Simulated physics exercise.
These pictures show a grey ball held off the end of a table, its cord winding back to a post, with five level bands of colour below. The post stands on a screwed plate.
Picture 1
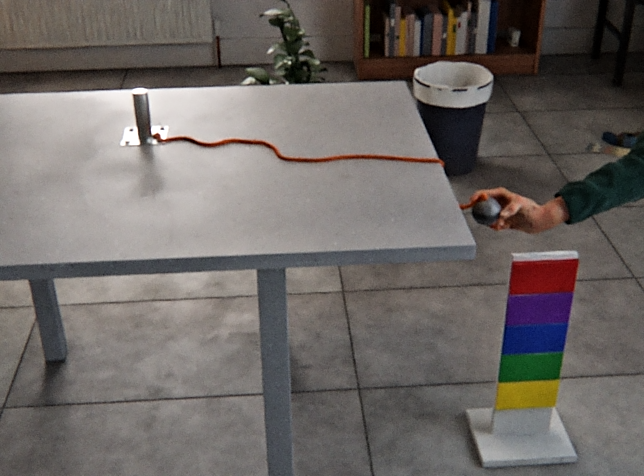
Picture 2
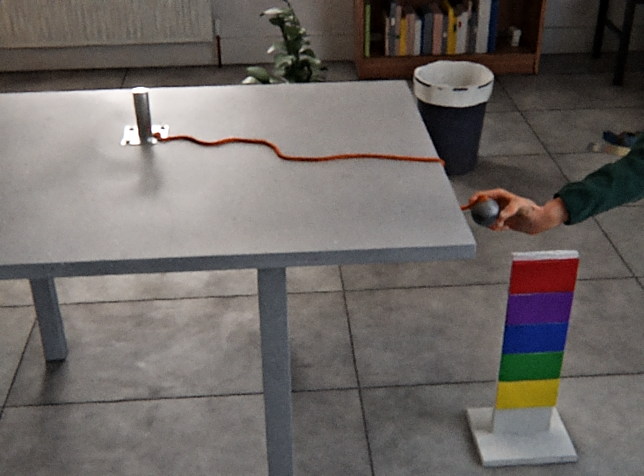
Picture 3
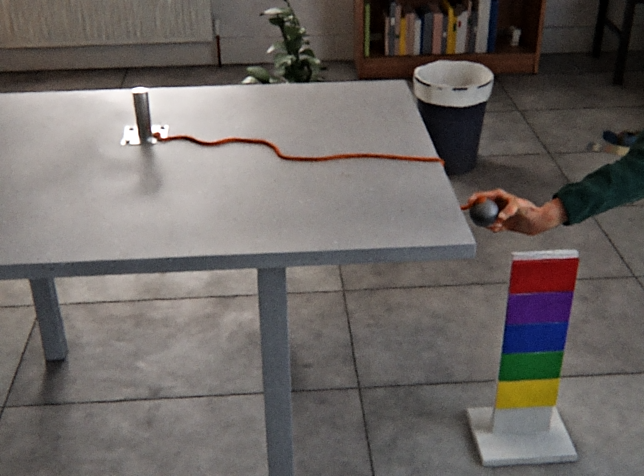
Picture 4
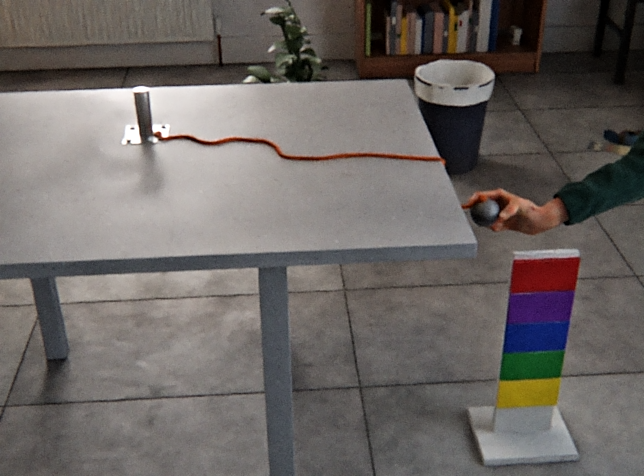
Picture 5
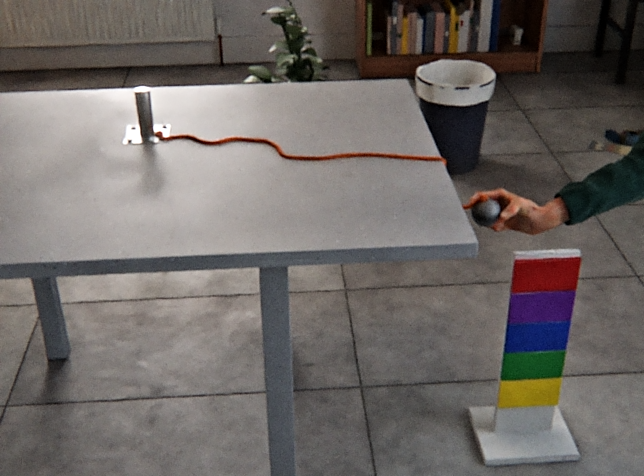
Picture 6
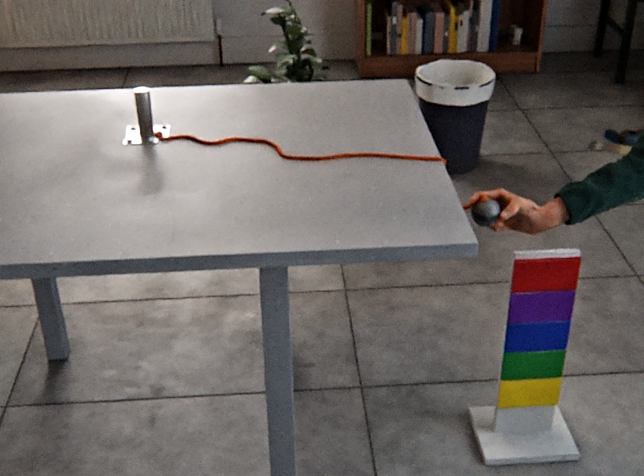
A hand in a dark green sleeve holds a grey ball just off the right end of a grey table, seen from slightly above in a grey-tiled room. An orange-red cord winds across the tabletop from a metal post at left, while a stand banded red, purple, blue, green and yellow sits below the hand. Hand, ball and cord stay practically still, and the view barely shifts.
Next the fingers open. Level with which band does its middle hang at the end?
The red one.
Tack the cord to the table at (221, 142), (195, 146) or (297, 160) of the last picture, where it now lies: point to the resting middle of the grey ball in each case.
Near (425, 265), (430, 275) and (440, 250).
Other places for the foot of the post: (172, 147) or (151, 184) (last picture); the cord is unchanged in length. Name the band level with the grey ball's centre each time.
Try by try: Purple; purple.
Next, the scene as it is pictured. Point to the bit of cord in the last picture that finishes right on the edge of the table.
Near (405, 157).
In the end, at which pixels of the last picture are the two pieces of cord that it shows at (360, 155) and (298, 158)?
At (400, 153), then (339, 148).
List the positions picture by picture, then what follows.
In the first frame, grey ball (486, 211); red (544, 278); purple (540, 310); blue (536, 340); green (532, 368); yellow (528, 396).
In the second frame, grey ball (485, 212); cord through (178, 138) (241, 140) (290, 159) (365, 156) (440, 164).
In the third frame, grey ball (484, 213).
In the fourth frame, grey ball (485, 212); cord through (179, 137) (242, 140) (291, 158) (366, 155) (441, 163).
In the fifth frame, grey ball (486, 212).
In the sixth frame, grey ball (486, 212); cord through (180, 137) (243, 140) (292, 158) (367, 155) (442, 163).
Soon after, ball near (396, 269); level with red.
After that, ball near (427, 277); level with red.
In the end, ball near (433, 278); level with red. The cord holds its middle at red.
